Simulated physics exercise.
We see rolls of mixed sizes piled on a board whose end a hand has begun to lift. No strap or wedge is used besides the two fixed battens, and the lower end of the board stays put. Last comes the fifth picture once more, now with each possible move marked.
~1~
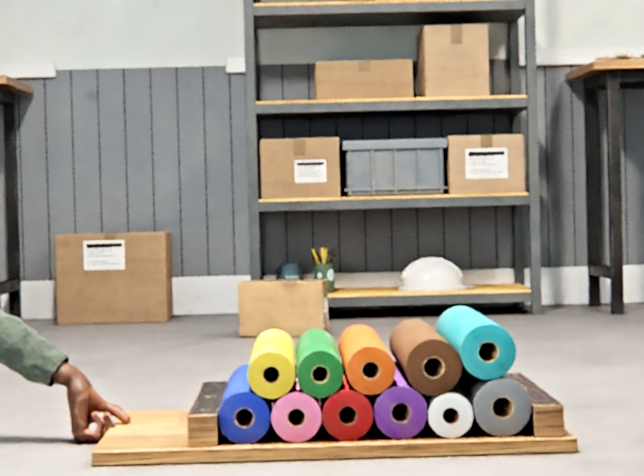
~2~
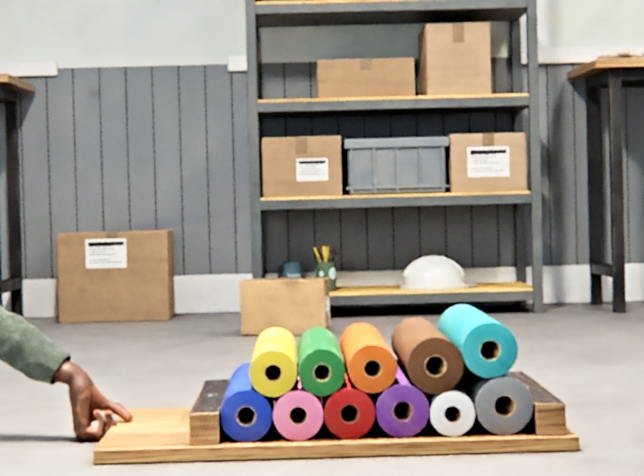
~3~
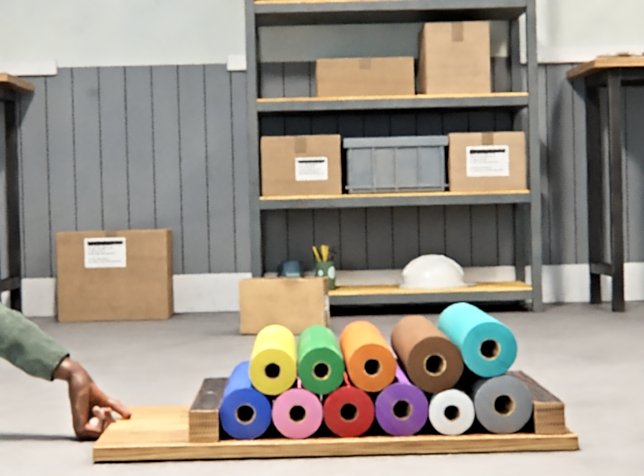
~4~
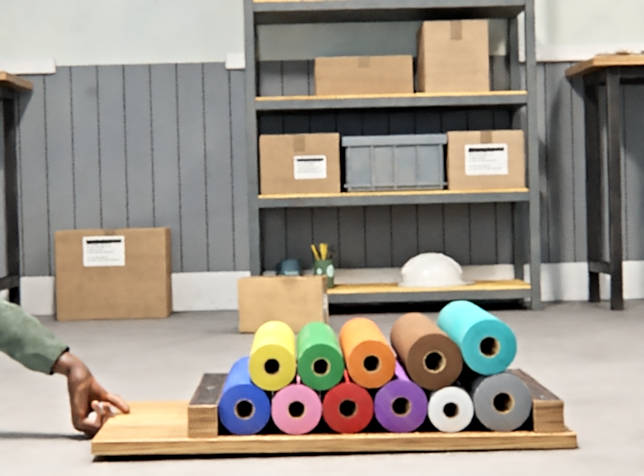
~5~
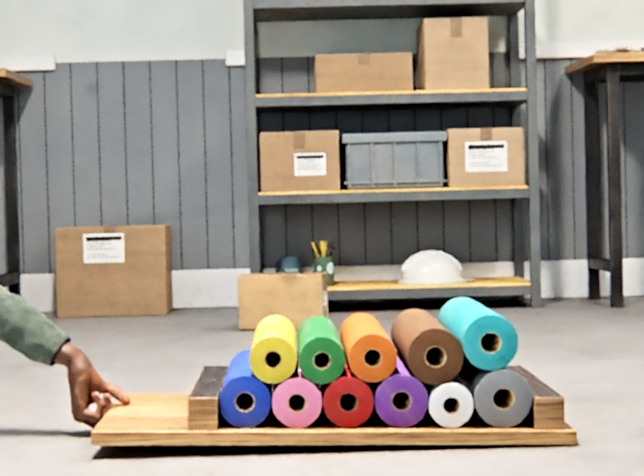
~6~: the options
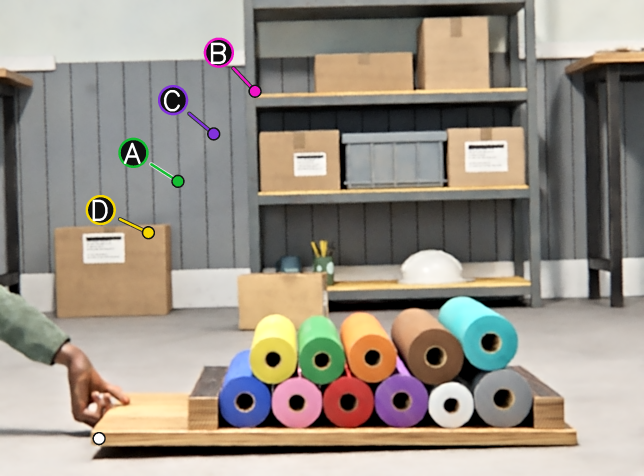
A hand slightly lifts the left end of a board piled with colourful rolls.
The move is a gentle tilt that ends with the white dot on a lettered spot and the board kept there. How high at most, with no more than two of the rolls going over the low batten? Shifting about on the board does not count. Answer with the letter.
Stop at D.
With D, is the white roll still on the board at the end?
The white roll: Yes.
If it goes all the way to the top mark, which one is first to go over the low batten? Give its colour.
The turquoise one.
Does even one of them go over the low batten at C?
Yes, at C.
On the marked copy, A at (178, 181); B at (255, 91); C at (213, 134); D at (148, 233); the white dot at (99, 438).
Following D. Soon after the start, board at 16°.
Later, board at 27°.
In the end, board at 27°, two over the low batten (brown, turquoise).
As for the rest, A five over the low batten; B five over the low batten; C five over the low batten.
